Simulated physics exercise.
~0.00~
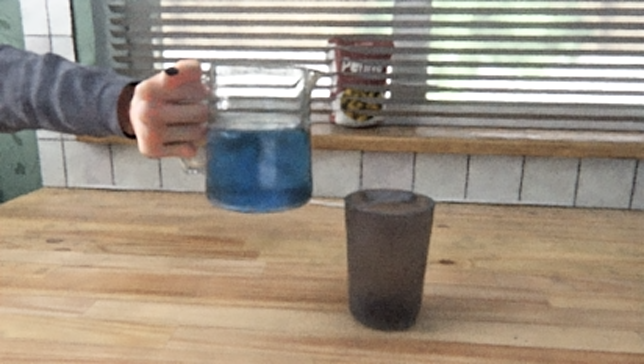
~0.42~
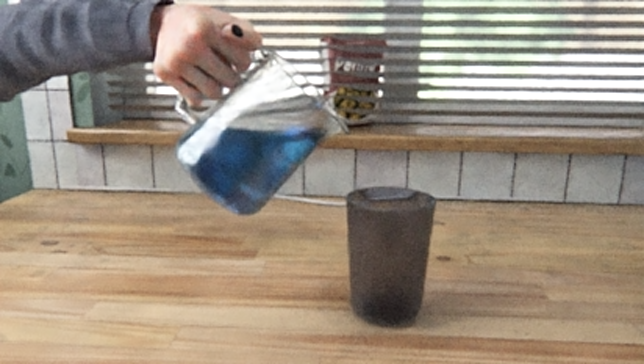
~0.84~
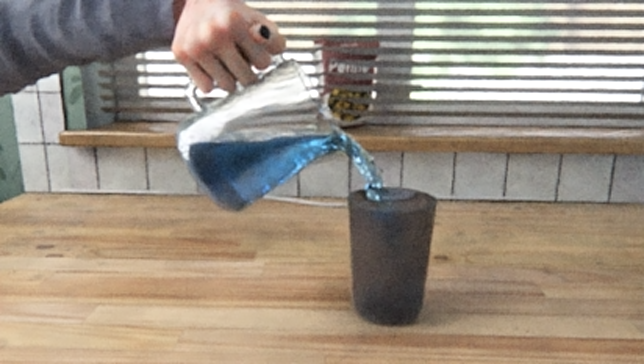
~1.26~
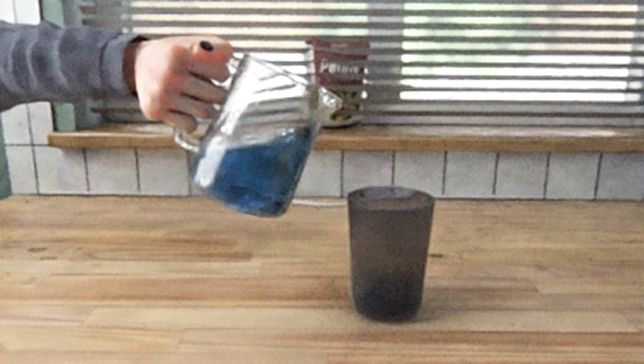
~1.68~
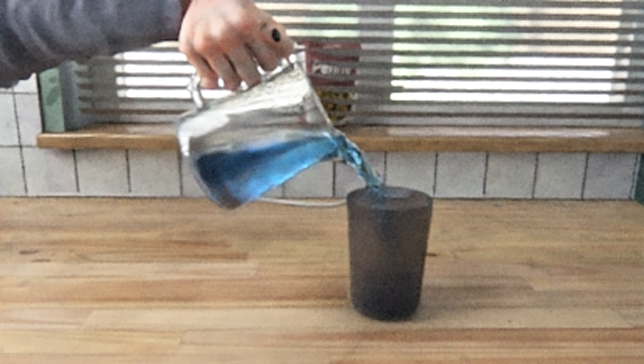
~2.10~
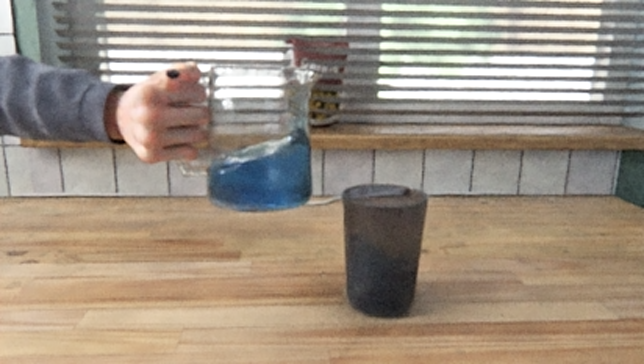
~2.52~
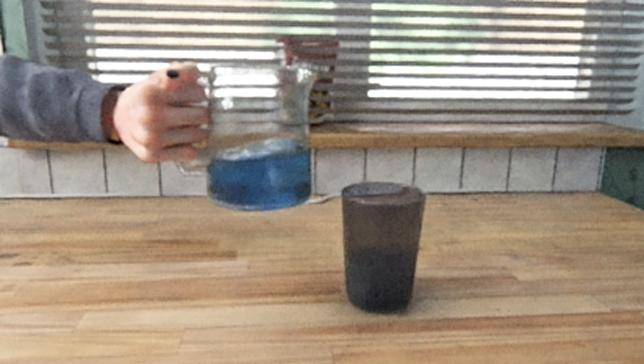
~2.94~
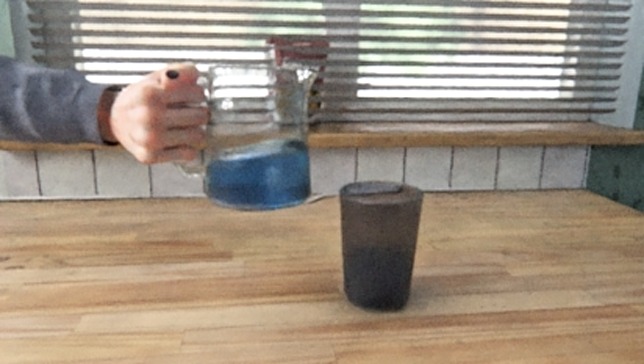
The clip shows a hand tilting a clear glass jug of blue liquid over a dark translucent tumbler on a wooden worktop, pouring, easing back, then pouring again before levelling the jug, which still holds liquid beside the partly filled tumbler.
